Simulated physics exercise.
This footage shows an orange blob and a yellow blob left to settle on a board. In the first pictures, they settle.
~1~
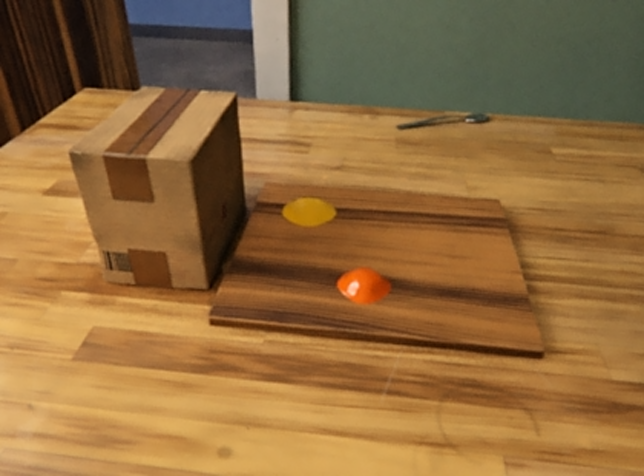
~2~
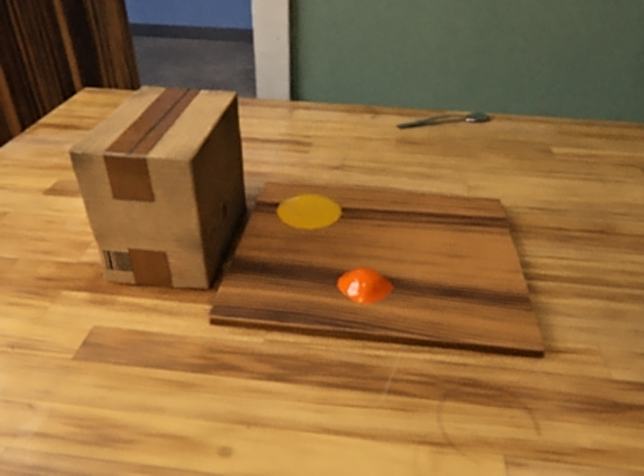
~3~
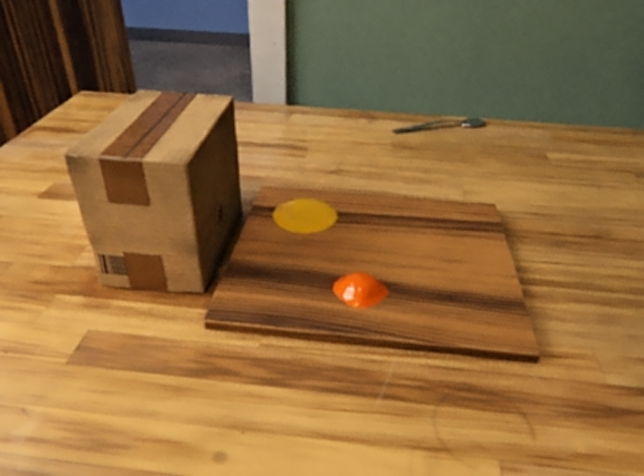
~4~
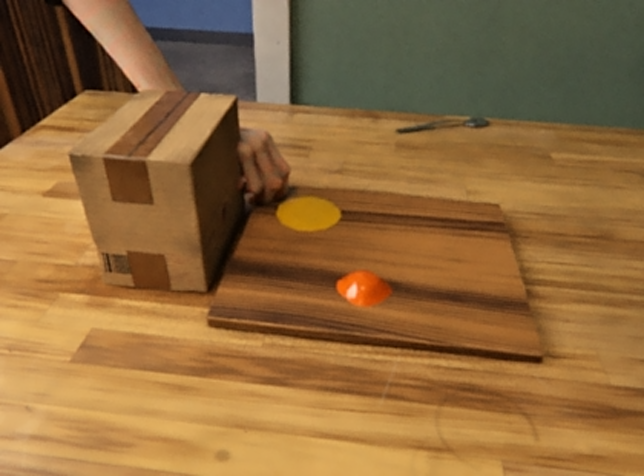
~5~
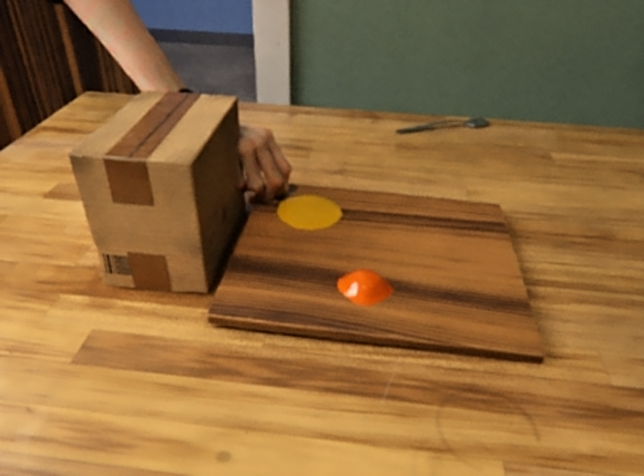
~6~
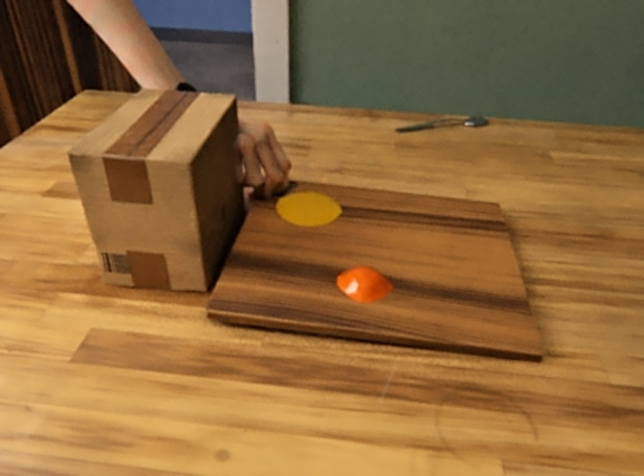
A person's hand and forearm reach in from the upper left, behind a brown cardboard box on a striped wooden table seen from slightly above. A dark wooden board lies right of the box, with a yellow blob near its back left, an orange mound nearer the front, and a utensil behind. The yellow blob flattens, the view shifts slightly, and the hand grips the board's left end and raises it a little.
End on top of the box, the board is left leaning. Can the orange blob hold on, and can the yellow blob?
Result: The orange blob holds on; the yellow blob holds on.
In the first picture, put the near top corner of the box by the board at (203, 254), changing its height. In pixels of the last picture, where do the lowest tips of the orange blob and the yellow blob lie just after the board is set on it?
In the last picture, I'd say around (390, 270) for the first and around (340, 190) for the other.
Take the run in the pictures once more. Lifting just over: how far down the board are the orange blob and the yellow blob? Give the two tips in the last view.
Roughly (430, 233) and roughly (408, 157), in the order you asked.
Shortly, slope about 33°; the orange blob has not moved; the yellow blob has crept a little.
Then, the orange blob has not moved; the yellow blob has crept down a long way.
At the finish, slope about 33°; the orange blob has not moved; the yellow blob has crept down a long way.
